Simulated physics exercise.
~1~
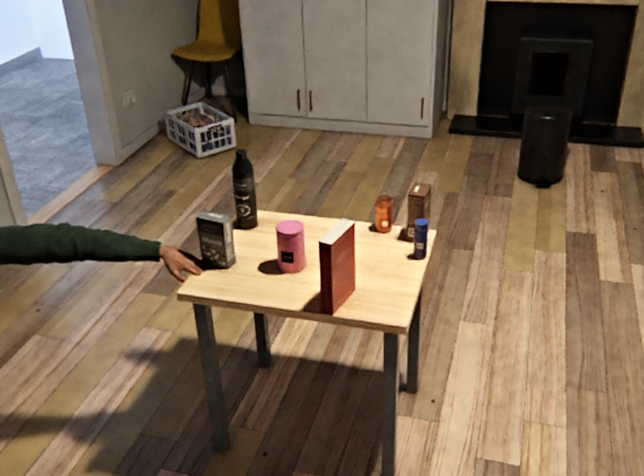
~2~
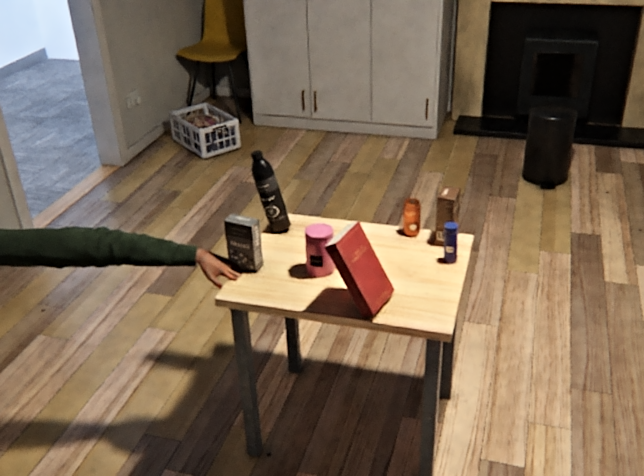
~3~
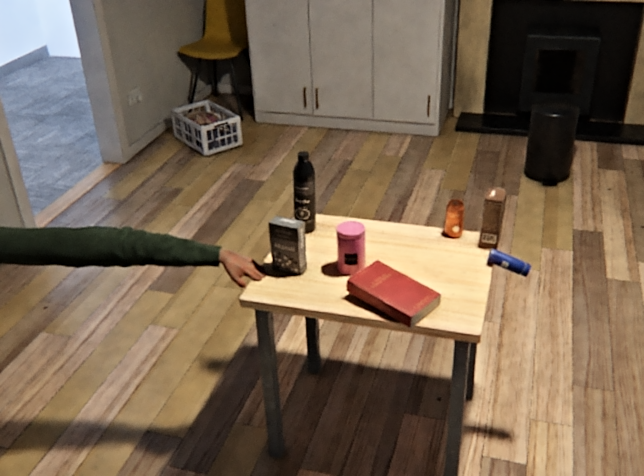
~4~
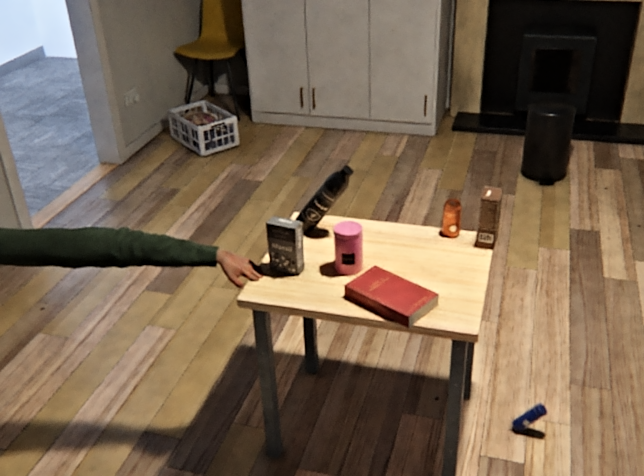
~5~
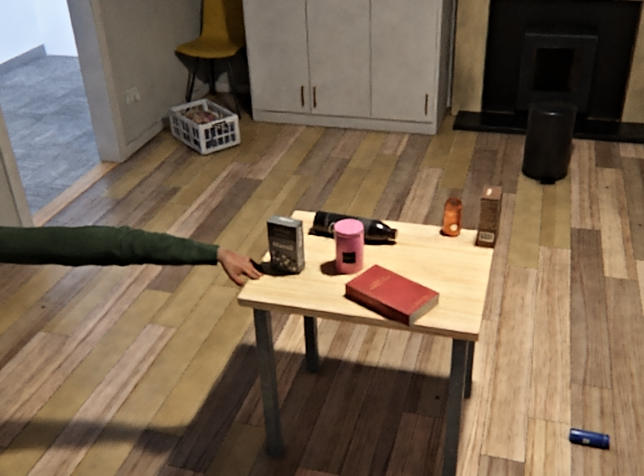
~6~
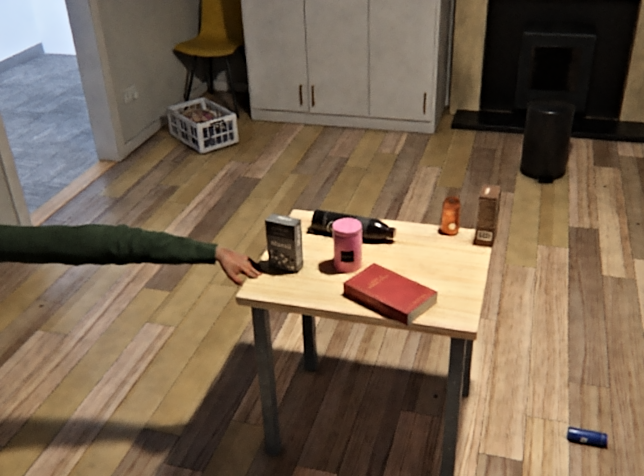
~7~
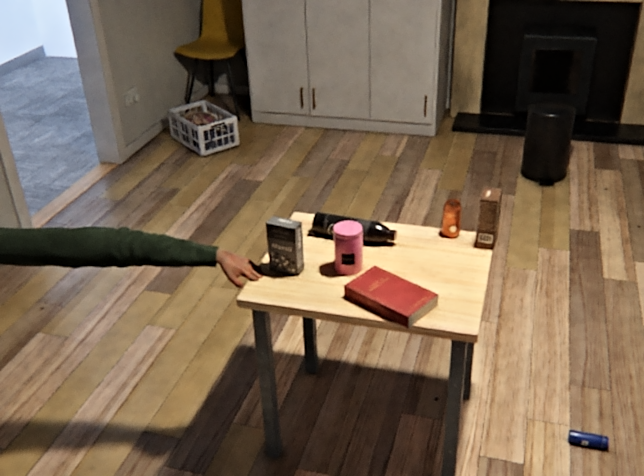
A hand shoving a small table rightward, toppling a red book and black bottle and sending a blue container onto the floor.
